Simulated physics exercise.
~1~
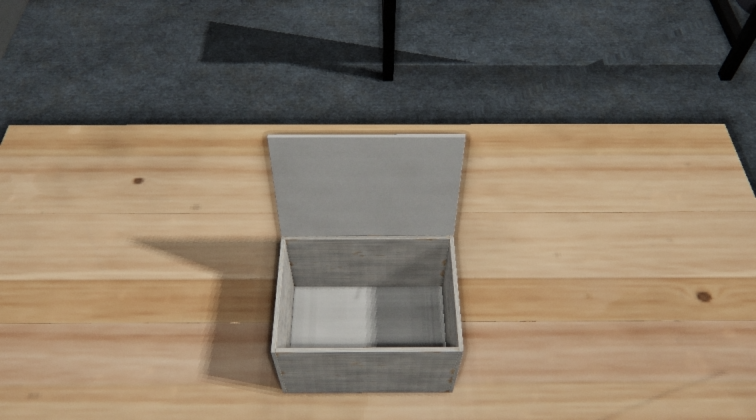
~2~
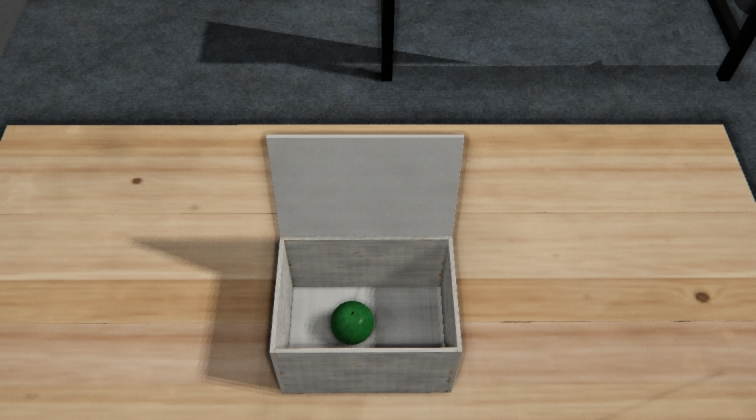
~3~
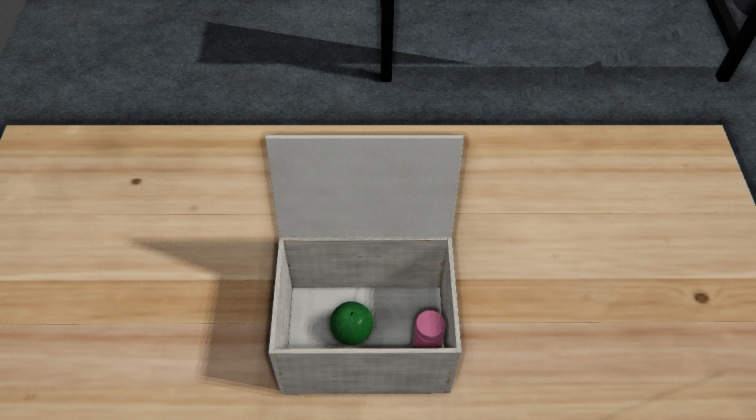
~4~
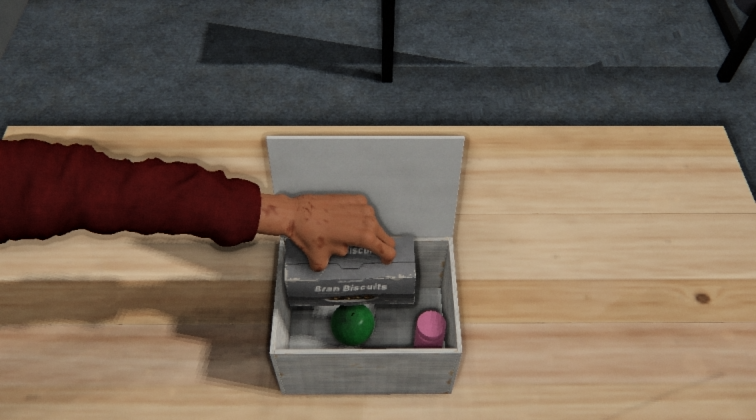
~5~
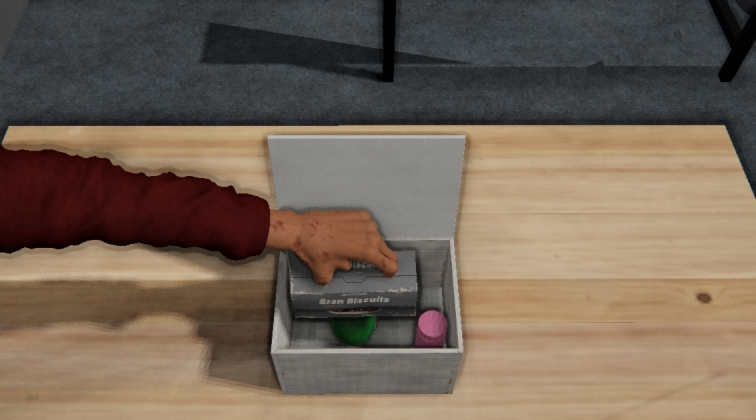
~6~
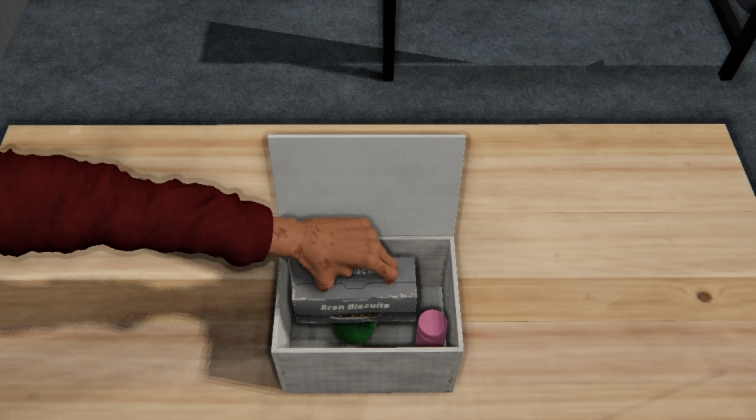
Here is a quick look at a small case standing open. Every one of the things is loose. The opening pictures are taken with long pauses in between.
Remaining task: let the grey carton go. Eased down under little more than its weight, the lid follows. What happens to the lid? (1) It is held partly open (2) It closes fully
(2) It closes fully.
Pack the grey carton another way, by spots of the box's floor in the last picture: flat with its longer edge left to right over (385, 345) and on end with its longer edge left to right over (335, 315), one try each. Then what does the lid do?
Lid: First try closed, second try open.
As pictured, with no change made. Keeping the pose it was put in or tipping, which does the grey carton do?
As it turns out, it changes its angle.
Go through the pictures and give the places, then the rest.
In the first frame, the last thing is not in view yet.
In the second frame, the last thing is not in view yet; green apple (352, 323).
In the third frame, the last thing is not in view yet; green apple (351, 323).
In the fourth frame, coming down; grey carton (351, 272); green apple (352, 324).
In the fifth frame, coming down; grey carton (355, 285).
In the sixth frame, put in, still held; grey carton (355, 290).
Then, 0.50 s later than the last frame, grey carton on its side near (349, 348); green apple moved about its own width.
Then, 1.40 s later than the last frame, lid 72° above the rim; grey carton on its side near (348, 348); green apple moved about its own width.
Then, 2.00 s later than the last frame, lid 19° above the rim; grey carton on its side near (348, 348); green apple moved about its own width.
When it is over, lid shut; lying over in the box, grey carton; moved from the start, green apple; pink shaker as before. End places, in pixels of the last picture, grey carton near (348, 348).
